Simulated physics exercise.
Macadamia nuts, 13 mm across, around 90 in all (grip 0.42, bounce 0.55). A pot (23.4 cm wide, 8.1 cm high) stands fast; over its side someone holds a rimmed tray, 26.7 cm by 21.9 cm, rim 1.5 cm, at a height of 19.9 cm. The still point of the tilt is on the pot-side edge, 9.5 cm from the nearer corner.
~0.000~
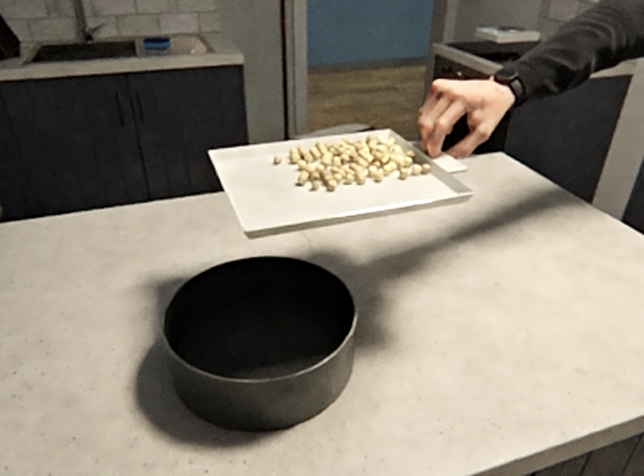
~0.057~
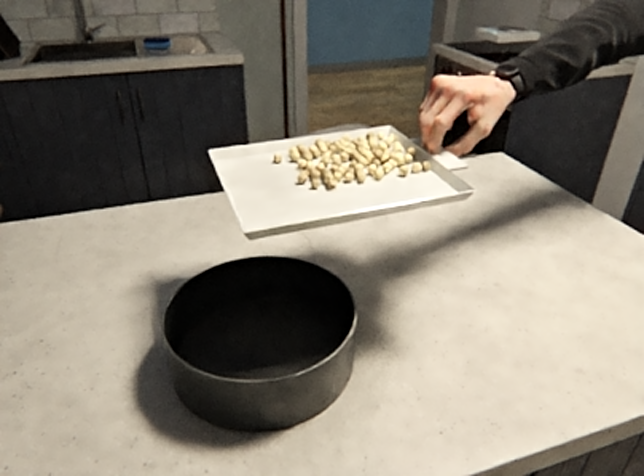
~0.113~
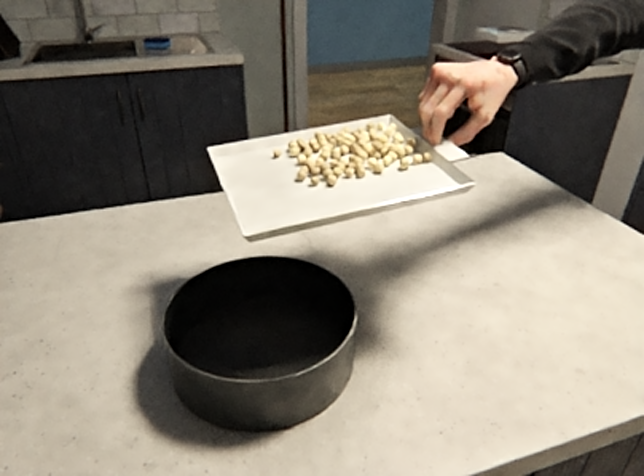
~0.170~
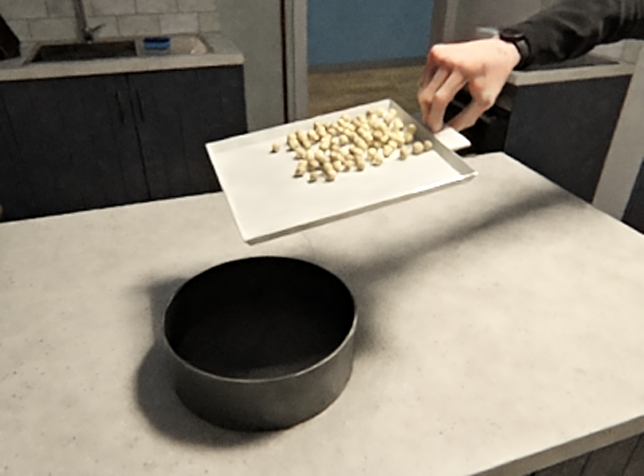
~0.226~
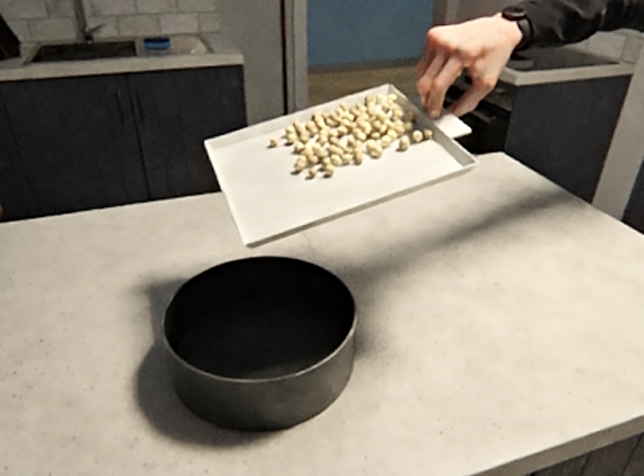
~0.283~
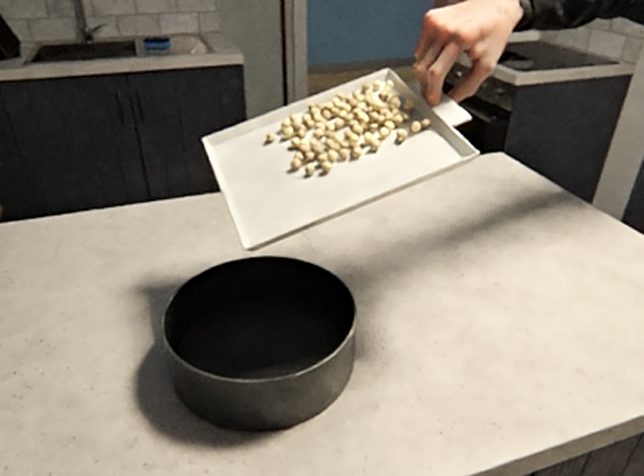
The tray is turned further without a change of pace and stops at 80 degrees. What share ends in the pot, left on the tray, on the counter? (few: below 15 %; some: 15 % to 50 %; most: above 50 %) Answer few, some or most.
Pot most, tray few, counter few.
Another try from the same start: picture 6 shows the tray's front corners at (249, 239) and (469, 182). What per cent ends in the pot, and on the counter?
Pot 100, counter 0.
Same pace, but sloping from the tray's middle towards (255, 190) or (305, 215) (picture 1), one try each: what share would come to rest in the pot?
About 30 and 95 per cent.
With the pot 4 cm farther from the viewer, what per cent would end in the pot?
Then about 70 per cent.
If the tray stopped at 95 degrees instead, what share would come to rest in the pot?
It would be near 95 per cent.
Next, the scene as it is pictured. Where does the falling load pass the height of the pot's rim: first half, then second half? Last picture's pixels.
At about (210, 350), then at (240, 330).
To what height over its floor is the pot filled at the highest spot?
Roughly 2.5 cm.
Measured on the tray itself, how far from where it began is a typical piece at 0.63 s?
Roughly 17 cm.
After 0.63 s, tilt 49 degrees; the tray holds 95 %, the pot 0 %.
After 0.86 s, tilt 68 degrees; the tray holds 20 %, the pot 60 %.
Then, at 1.21 s, tilt 80 degrees; the tray holds 0 %, the pot 90 %.
By 2.0 s all is still; pot 95 %, tray 0 %, counter 5 %.
